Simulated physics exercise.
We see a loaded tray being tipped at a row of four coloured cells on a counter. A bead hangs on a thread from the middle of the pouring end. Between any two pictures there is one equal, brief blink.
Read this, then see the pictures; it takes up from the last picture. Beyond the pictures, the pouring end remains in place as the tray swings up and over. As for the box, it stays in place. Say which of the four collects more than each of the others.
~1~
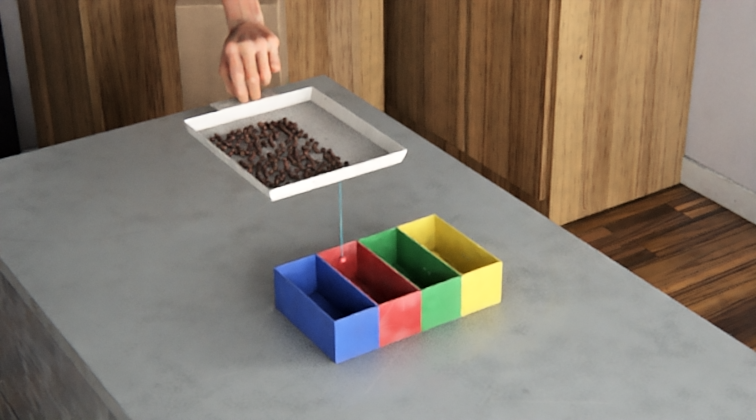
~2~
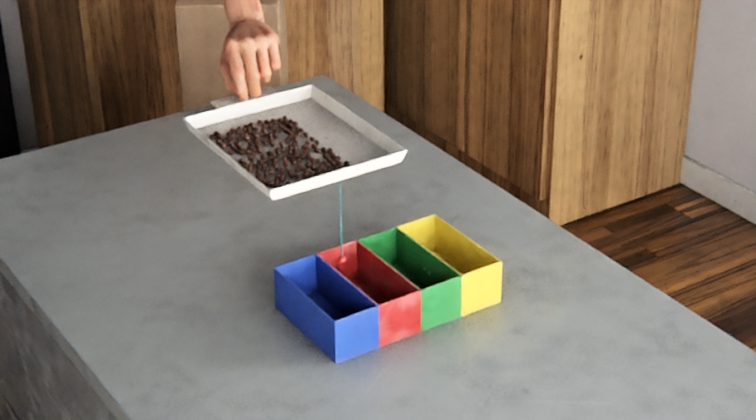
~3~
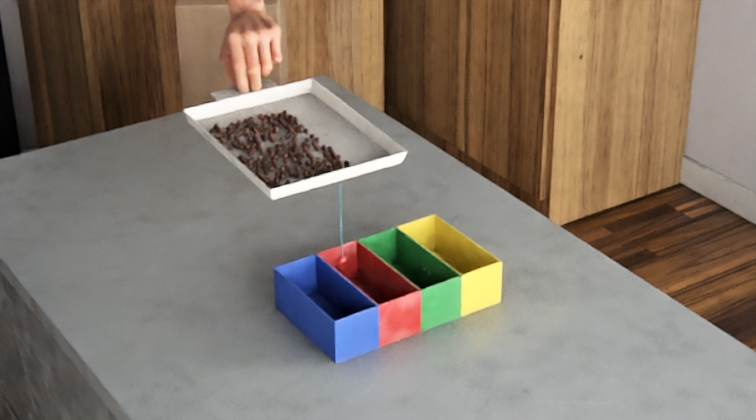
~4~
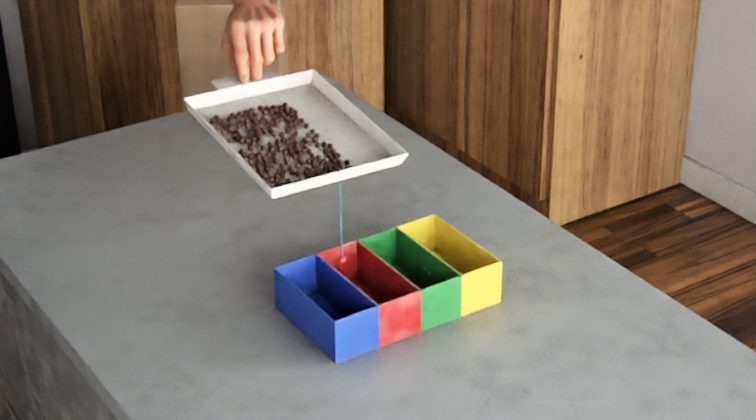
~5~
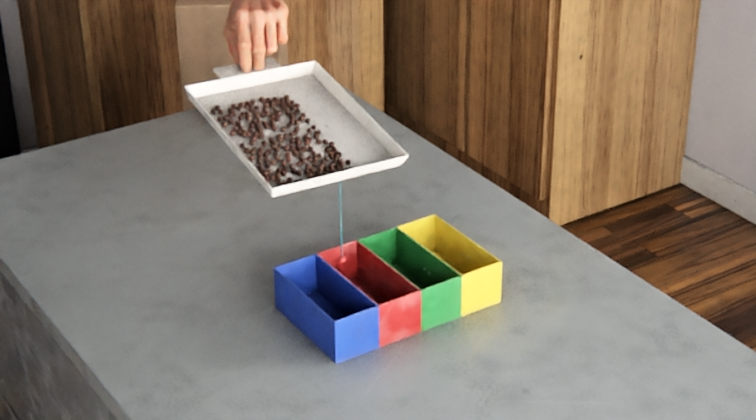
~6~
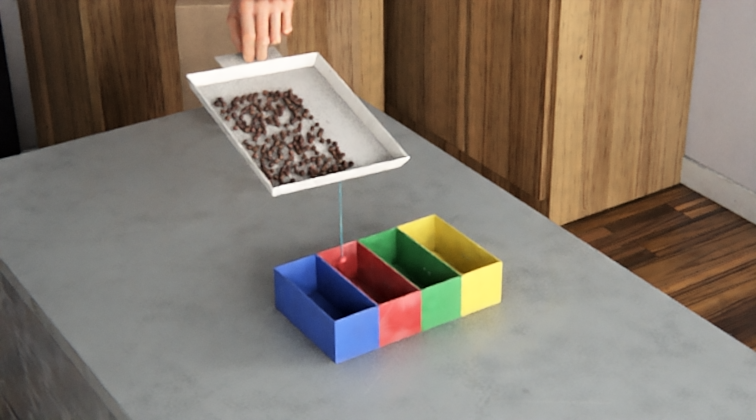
The green one collects the most.
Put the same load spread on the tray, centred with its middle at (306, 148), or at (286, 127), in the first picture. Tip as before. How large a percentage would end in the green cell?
You'd get 60 % the first time and 70 % the second.
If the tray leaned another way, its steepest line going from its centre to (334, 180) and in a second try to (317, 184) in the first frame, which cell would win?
So the first one goes to the cell in blue and the second to the blue cell.
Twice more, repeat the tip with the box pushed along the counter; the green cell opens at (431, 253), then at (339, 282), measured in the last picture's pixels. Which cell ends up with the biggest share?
The first placement favours the red cell, while the second favours the yellow cell.
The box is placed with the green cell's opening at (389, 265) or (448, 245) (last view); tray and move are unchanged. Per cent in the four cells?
Roughly 100 % and then 90 %.
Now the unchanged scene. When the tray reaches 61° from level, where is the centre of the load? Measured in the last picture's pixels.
At about (354, 170).
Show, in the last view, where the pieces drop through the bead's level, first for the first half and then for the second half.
The leading part at (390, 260), the rest of it at (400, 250).
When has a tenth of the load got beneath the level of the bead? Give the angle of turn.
Roughly 75 degrees of tilt.
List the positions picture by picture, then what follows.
Corners of the pouring end (272, 188) and (401, 149), level; middle of the load (279, 153), allspice berries; bead on its thread (342, 260); blue cell (357, 330); red cell (400, 315); green cell (441, 299); yellow cell (481, 285), in the first picture.
Corners of the pouring end (272, 188) and (401, 149), level; middle of the load (279, 152), in the second picture.
Corners of the pouring end (272, 187) and (402, 151), tipped barely, lowest at the right corner; middle of the load (279, 149), in the third picture.
Corners of the pouring end (273, 186) and (402, 152), tipped a little, lowest at the right corner; middle of the load (279, 144), in the fourth picture.
Corners of the pouring end (274, 185) and (403, 154), tipped a little, lowest at the right corner; middle of the load (280, 140), in the fifth picture.
Corners of the pouring end (275, 185) and (403, 156), tipped clearly, lowest at the right corner; middle of the load (284, 137), roughly two thirds on the move; blue cell (357, 330); red cell (400, 315); green cell (441, 299); yellow cell (481, 285), in the sixth picture.
Just after the last frame, tray tipped steeply; almost all on the tray; just a few in the green cell; just a few in the yellow cell; just a few in the blue cell; just a few in the red cell; just a few falling or outside the box.
A moment on, tray tipped right over; about a tenth on the tray; roughly a third in the green cell; roughly a quarter in the red cell; about a tenth in the blue cell; just a few in the yellow cell; roughly a quarter falling or outside the box.
Further on, tray tipped past a quarter turn; roughly half in the green cell; roughly a third in the red cell; about a tenth in the blue cell; just a few in the yellow cell.
When it is over, tray tipped past a quarter turn; roughly half in the green cell; roughly a third in the red cell; about a tenth in the blue cell; just a few in the yellow cell.
